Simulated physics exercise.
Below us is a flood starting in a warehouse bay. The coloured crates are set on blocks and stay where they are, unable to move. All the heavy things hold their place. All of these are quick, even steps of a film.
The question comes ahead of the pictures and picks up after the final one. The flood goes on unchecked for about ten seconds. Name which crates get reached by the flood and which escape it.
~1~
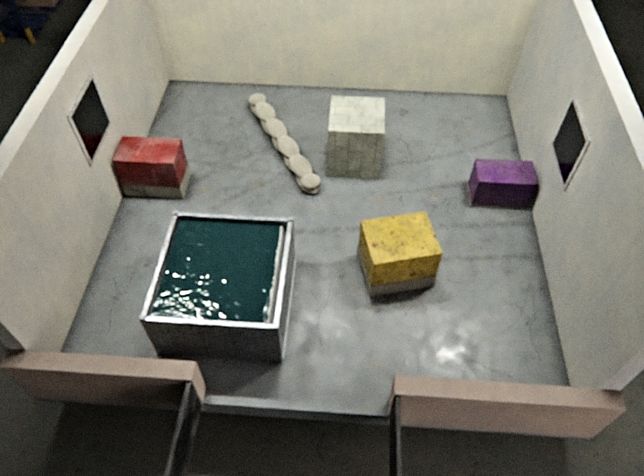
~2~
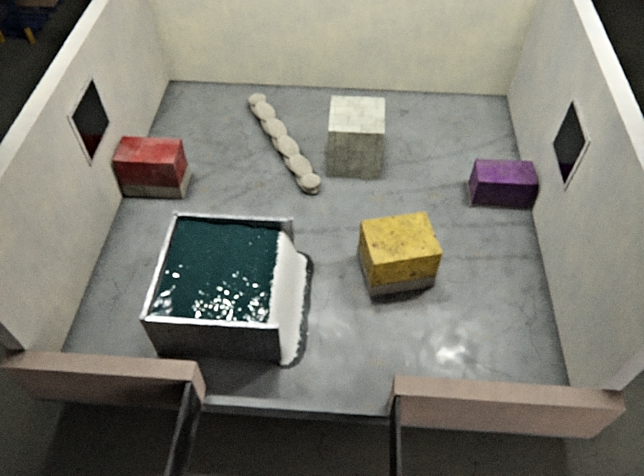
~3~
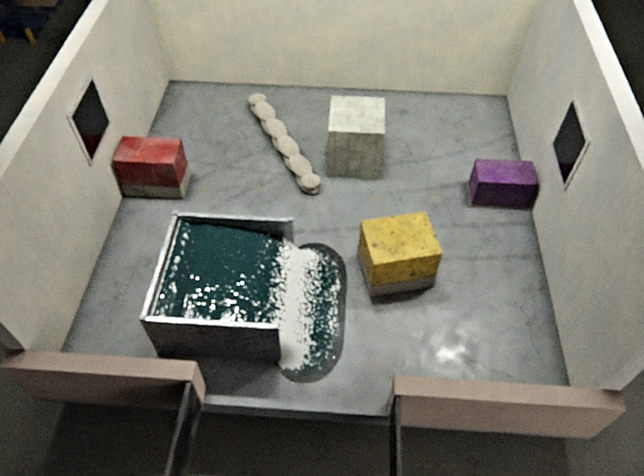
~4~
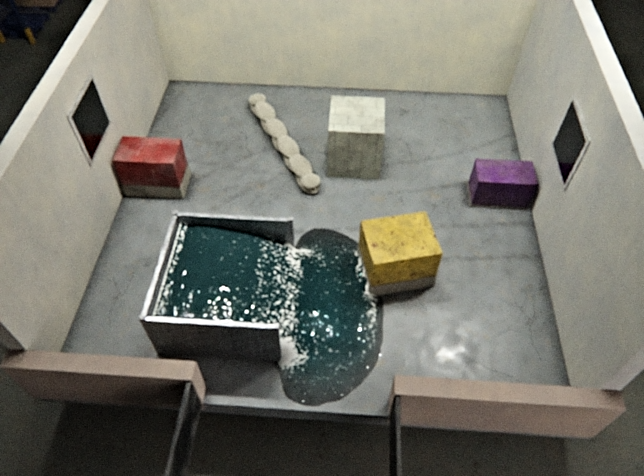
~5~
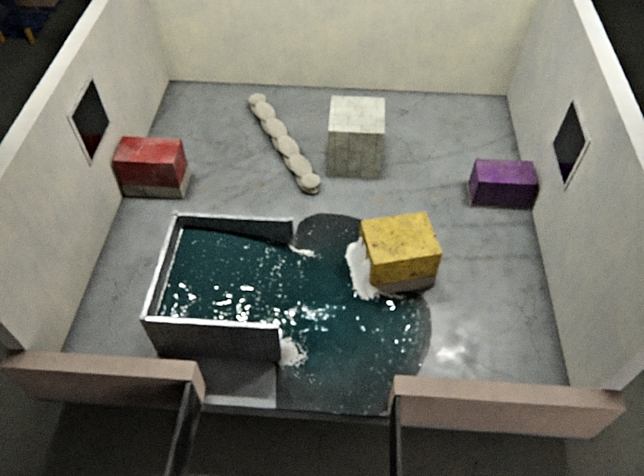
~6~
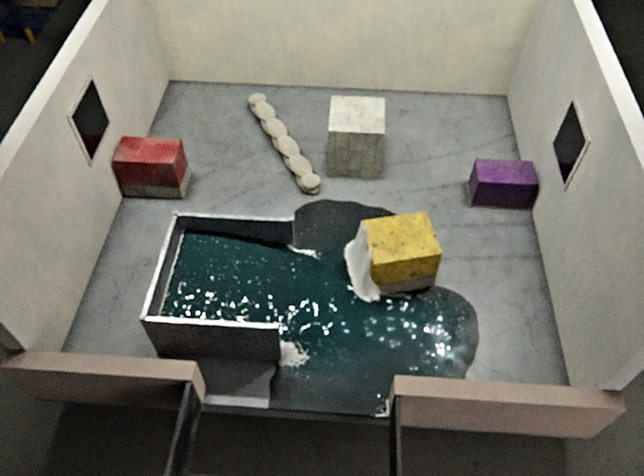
The yellow crate gets touched by the water, the red crate never gets touched by the water, the purple crate gets touched by the water.
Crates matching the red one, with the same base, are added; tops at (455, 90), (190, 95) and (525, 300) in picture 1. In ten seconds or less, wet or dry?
Well, the first one is never reached, the second is never reached, and the third goes wet.
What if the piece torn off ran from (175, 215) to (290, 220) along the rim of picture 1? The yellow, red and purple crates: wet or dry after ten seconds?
My reading: Yellow crate keeps dry; red crate is soaked; purple crate gets wet.
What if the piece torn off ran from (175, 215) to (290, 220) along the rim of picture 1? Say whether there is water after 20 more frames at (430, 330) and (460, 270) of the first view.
I'd expect the first point to stay dry and the second point to stay dry.
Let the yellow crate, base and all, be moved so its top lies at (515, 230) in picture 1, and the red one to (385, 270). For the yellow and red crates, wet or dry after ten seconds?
Looks like the yellow crate gets reached and the red crate gets reached.
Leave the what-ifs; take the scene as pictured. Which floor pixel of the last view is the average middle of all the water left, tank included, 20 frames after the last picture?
Close to (412, 262), I reckon.
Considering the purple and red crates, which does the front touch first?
That's the purple crate.
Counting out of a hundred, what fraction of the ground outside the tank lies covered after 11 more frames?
Close to 40 percent, by my reckoning.
A moment on, water covers 25 % of the floor; the yellow crate water round its plinth, the red crate not reached, the purple crate water round its plinth.
Next, water covers 40 % of the floor; the yellow crate water round its plinth, the red crate not reached, the purple crate water round its plinth.
Then, water covers 55 % of the floor; the yellow crate water round its plinth, the red crate water round its plinth, the purple crate water round its plinth.
Later, water covers 70 % of the floor; the yellow crate water round its plinth, the red crate water round its plinth, the purple crate water round its plinth.
In the end, water covers 95 % of the floor; the yellow crate was topped, the red crate stayed above the water, the purple crate was topped.
